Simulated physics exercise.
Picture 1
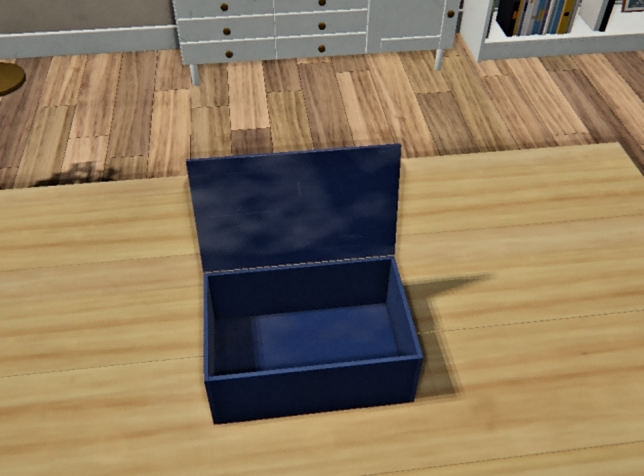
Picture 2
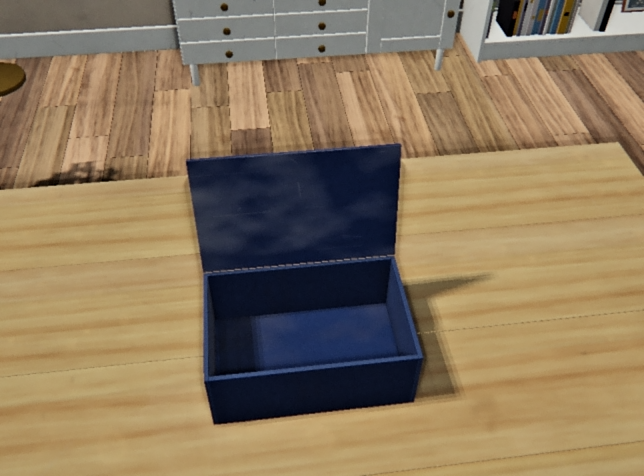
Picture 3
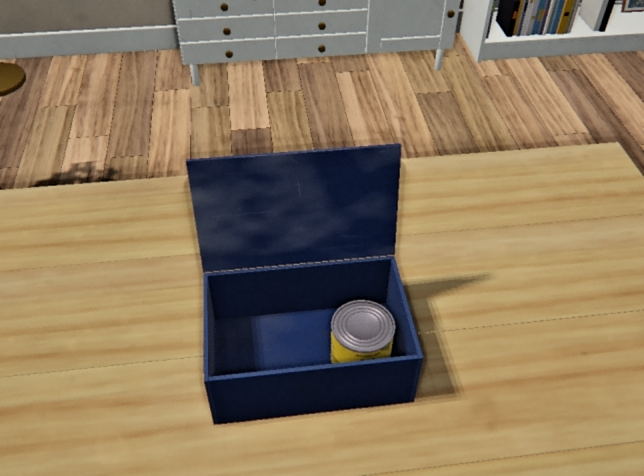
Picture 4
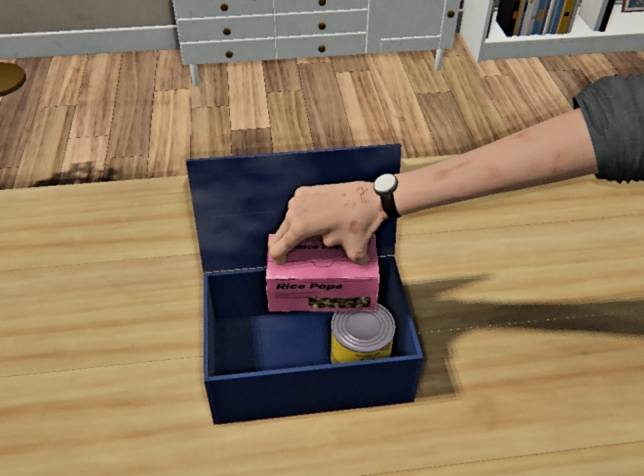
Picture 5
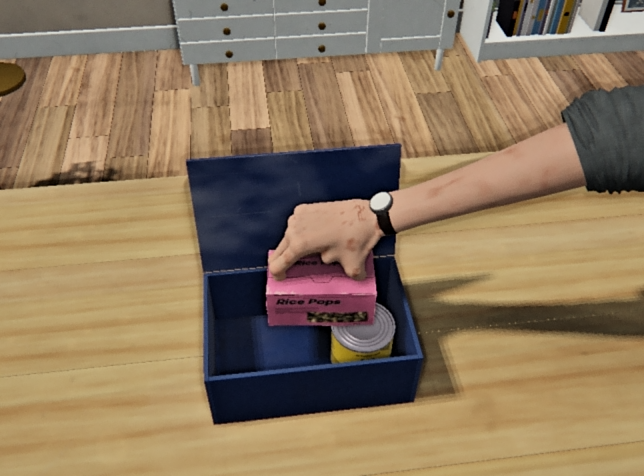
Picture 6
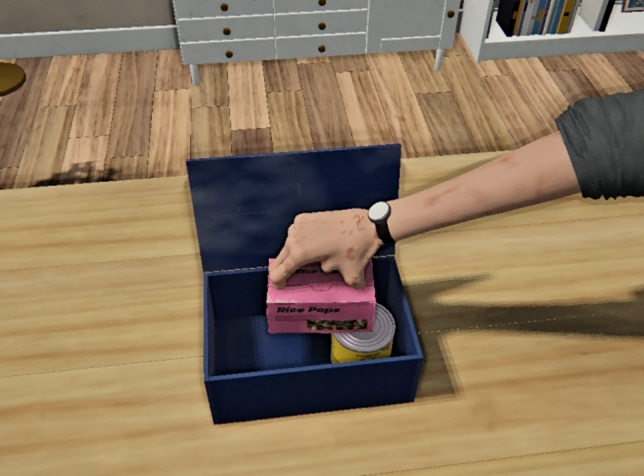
A yellow tin appeared in the right side of the open, empty blue box, then a hand reaching in from the right lowered a pink carton slightly into the box, just behind the tin.
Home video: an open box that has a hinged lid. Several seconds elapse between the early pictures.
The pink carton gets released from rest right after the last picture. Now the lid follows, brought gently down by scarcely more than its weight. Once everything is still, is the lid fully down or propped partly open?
It is propped partly open.
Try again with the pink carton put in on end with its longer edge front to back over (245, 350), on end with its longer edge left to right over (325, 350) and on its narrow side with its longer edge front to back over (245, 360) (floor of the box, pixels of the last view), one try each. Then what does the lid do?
First try leaves it partly open, second try leaves it shut, third try leaves it shut.
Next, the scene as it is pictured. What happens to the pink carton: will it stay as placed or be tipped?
In the end, the pink carton winds up askew.
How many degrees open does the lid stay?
Roughly 45°.
Then, 0.80 s on from there, lid starting down; pink carton on its side near (275, 329).
Then, 1.50 s on from there, lid 66° above the rim; pink carton on its side near (273, 330).
In the end, lid 43° above the rim; toppled in the box, pink carton; yellow tin unmoved. At the end, from the last picture's camera, pink carton near (273, 331).
